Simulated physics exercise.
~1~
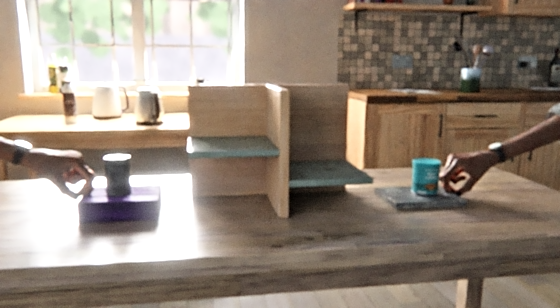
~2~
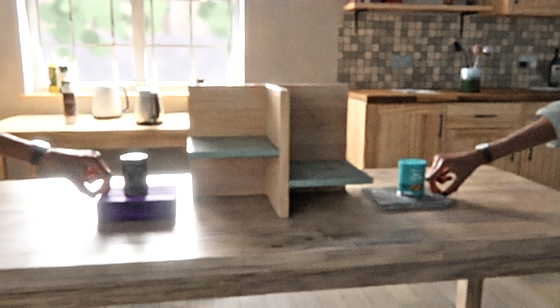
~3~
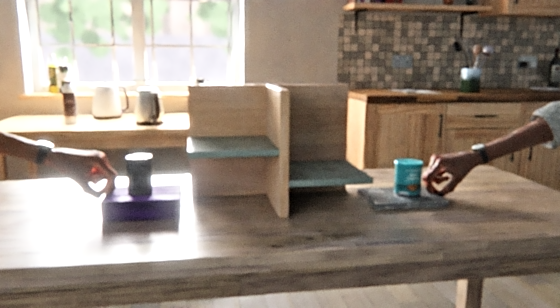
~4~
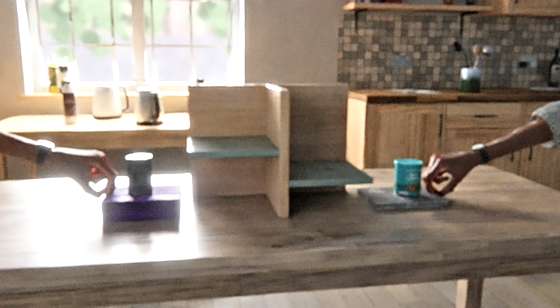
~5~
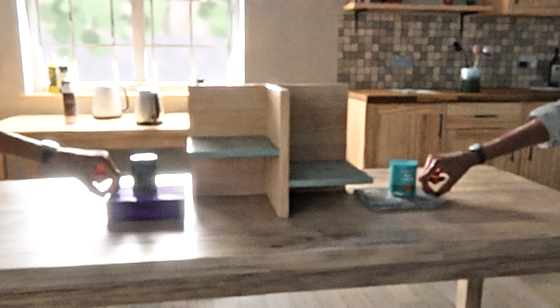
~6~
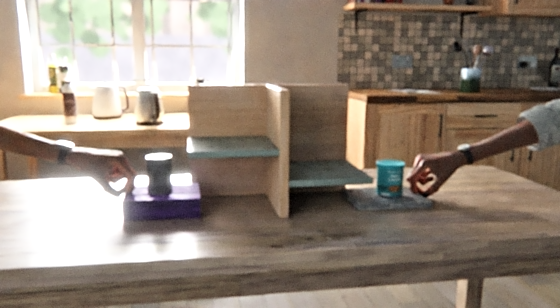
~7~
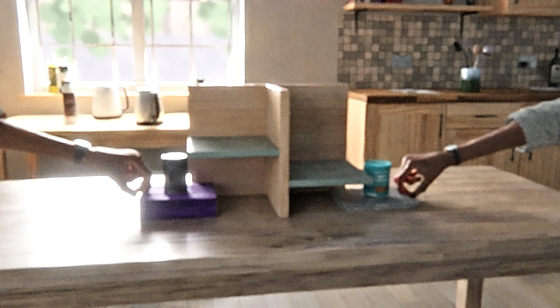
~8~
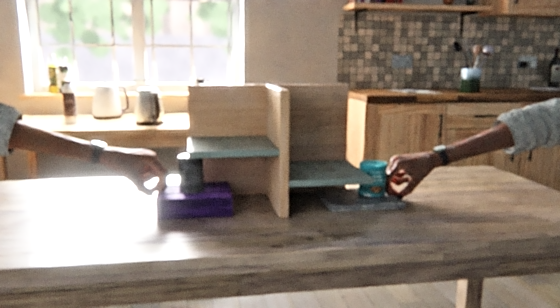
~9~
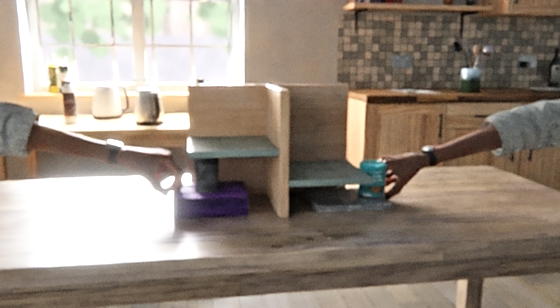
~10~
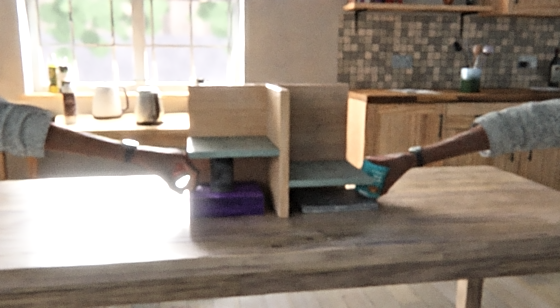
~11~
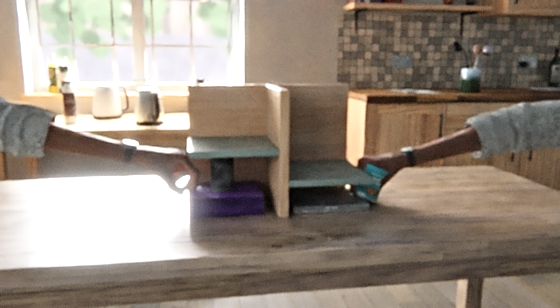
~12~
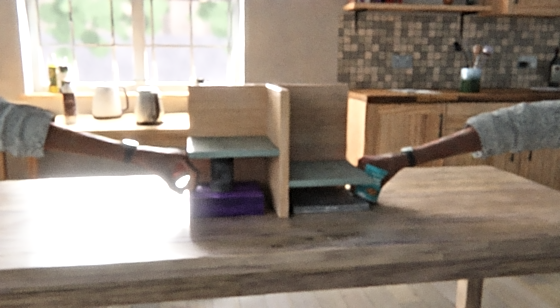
Black candle on purple board sliding under the left shelf untouched, while a turquoise tin on a grey slab gets scraped off.
